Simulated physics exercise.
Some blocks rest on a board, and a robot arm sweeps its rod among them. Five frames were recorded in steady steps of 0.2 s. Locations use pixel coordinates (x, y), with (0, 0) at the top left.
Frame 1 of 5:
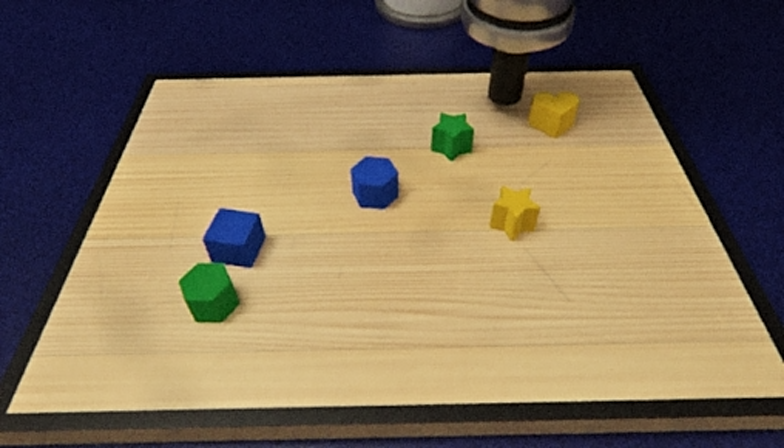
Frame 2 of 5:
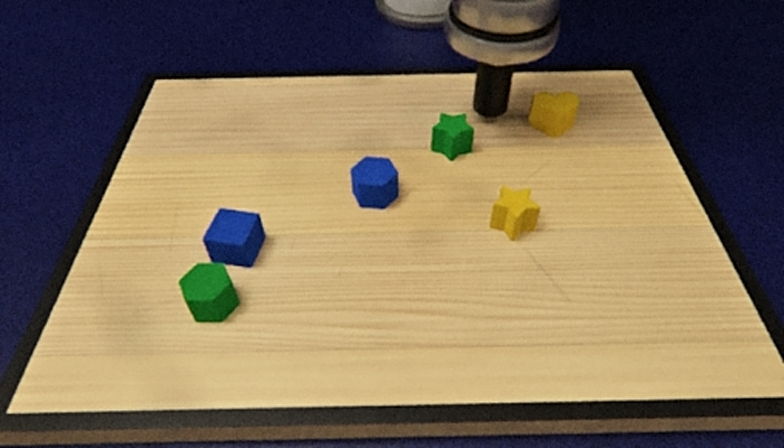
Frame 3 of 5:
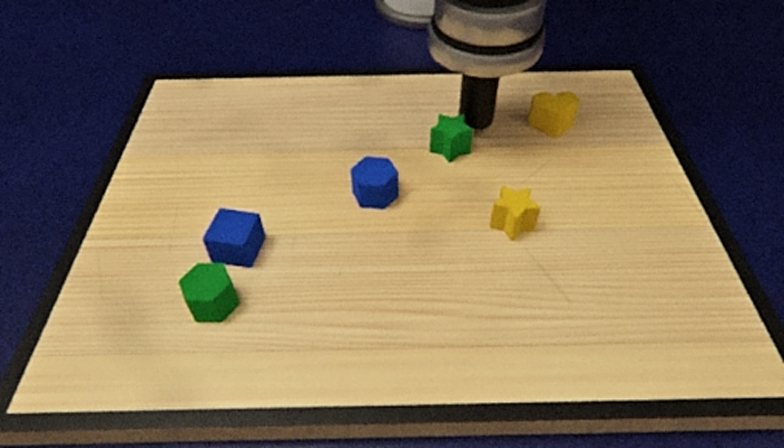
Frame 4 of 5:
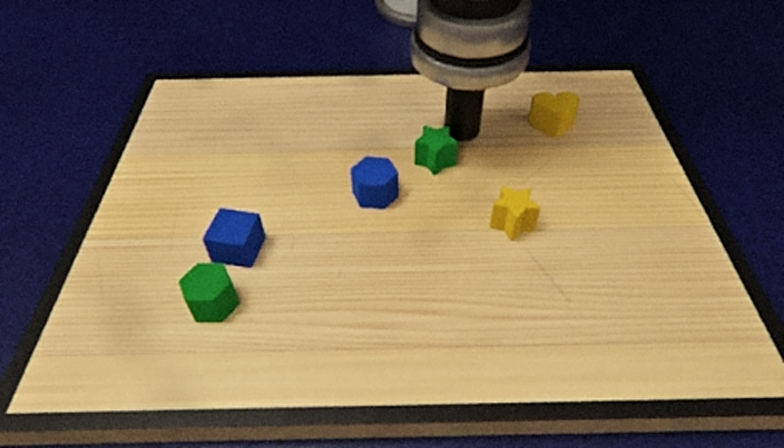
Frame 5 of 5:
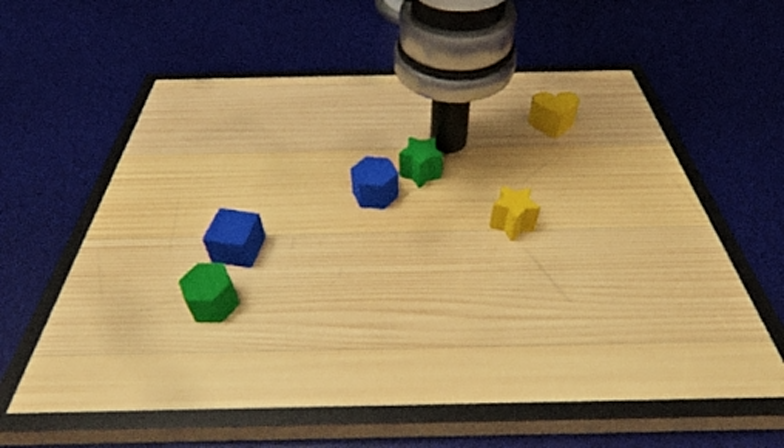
On a wooden board, a robot arm's rod moving down and left, pushing a green star block closer to a blue hexagonal block.
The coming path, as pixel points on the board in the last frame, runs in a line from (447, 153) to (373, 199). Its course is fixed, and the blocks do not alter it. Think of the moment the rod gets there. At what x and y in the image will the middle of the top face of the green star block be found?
The middle of its upper face will lie at (333, 192).
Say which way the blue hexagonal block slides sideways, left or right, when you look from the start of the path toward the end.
It heads right.
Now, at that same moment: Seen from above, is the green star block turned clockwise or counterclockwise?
It goes round the way clock hands do.
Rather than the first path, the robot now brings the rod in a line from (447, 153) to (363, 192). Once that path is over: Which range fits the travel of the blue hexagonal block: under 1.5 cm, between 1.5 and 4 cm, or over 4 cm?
Final distance: More than 4 cm.
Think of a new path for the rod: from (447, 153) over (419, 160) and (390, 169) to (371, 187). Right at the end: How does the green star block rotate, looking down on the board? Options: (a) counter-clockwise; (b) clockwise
The one that fits is a, counter-clockwise.
On the path given first. One third of the way, rod at (424, 157); blue hexagonal block at (358, 177), turned 25° anticlockwise; green star block at (391, 162), turned 15° clockwise.
Two thirds of the way, rod at (398, 172); blue hexagonal block at (326, 191), turned 20° anticlockwise; green star block at (363, 177), turned 15° clockwise.
At the end, rod at (372, 188); blue hexagonal block at (293, 203), turned 15° anticlockwise; green star block at (333, 192), turned 25° clockwise.
